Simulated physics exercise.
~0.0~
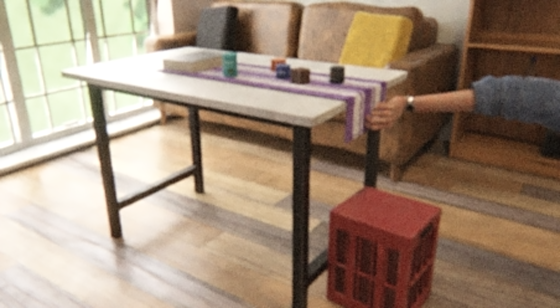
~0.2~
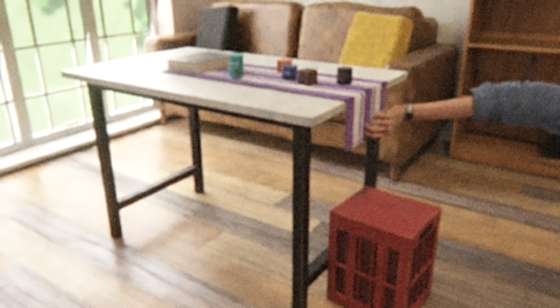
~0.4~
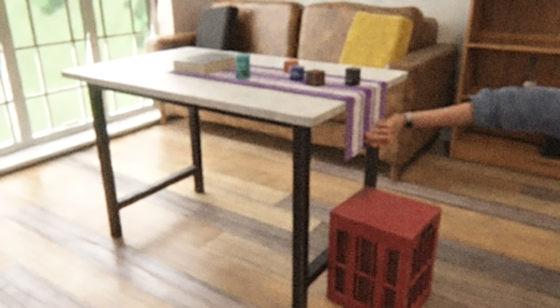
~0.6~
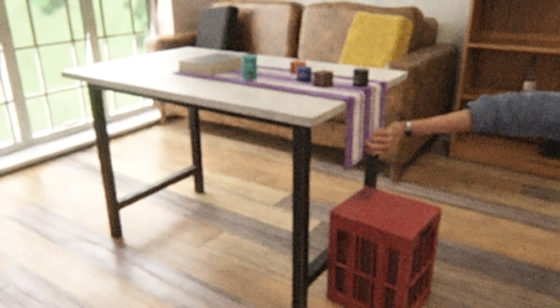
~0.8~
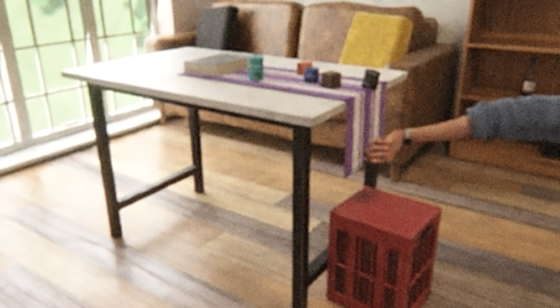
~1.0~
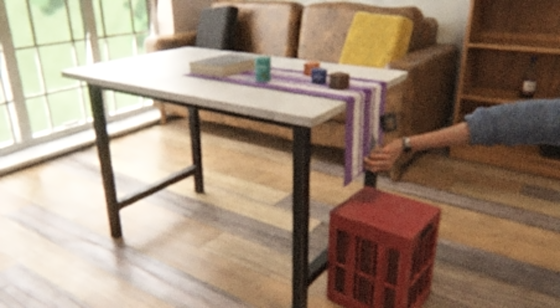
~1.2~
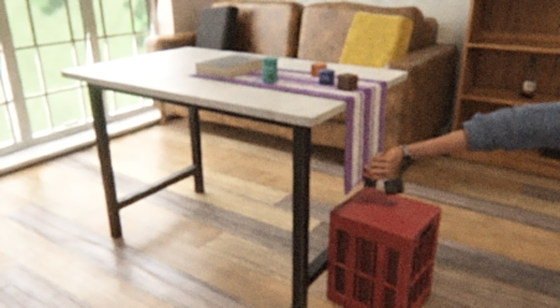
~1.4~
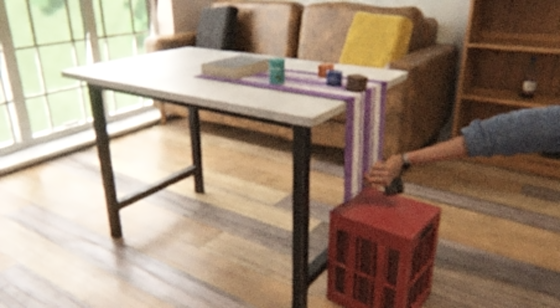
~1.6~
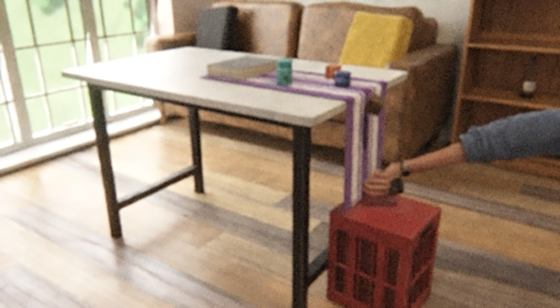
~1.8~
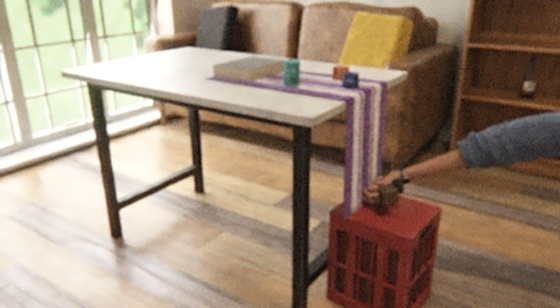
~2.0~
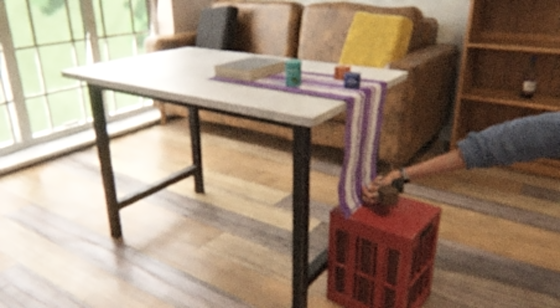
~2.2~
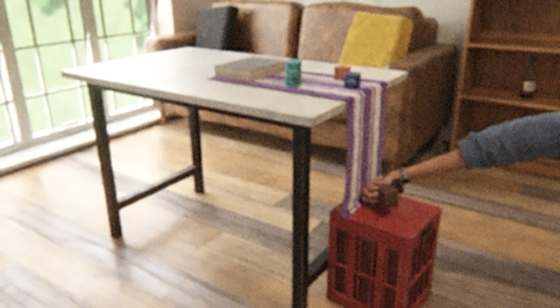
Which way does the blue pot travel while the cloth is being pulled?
The blue pot travels to the right, riding along on the cloth towards the end of the table.
A hand pulled a purple striped cloth off the right end of a table, carrying small pots, blocks and a book along, and the black pot then the brown block dropped over the edge before the hand stopped, holding the hem at the red crate.
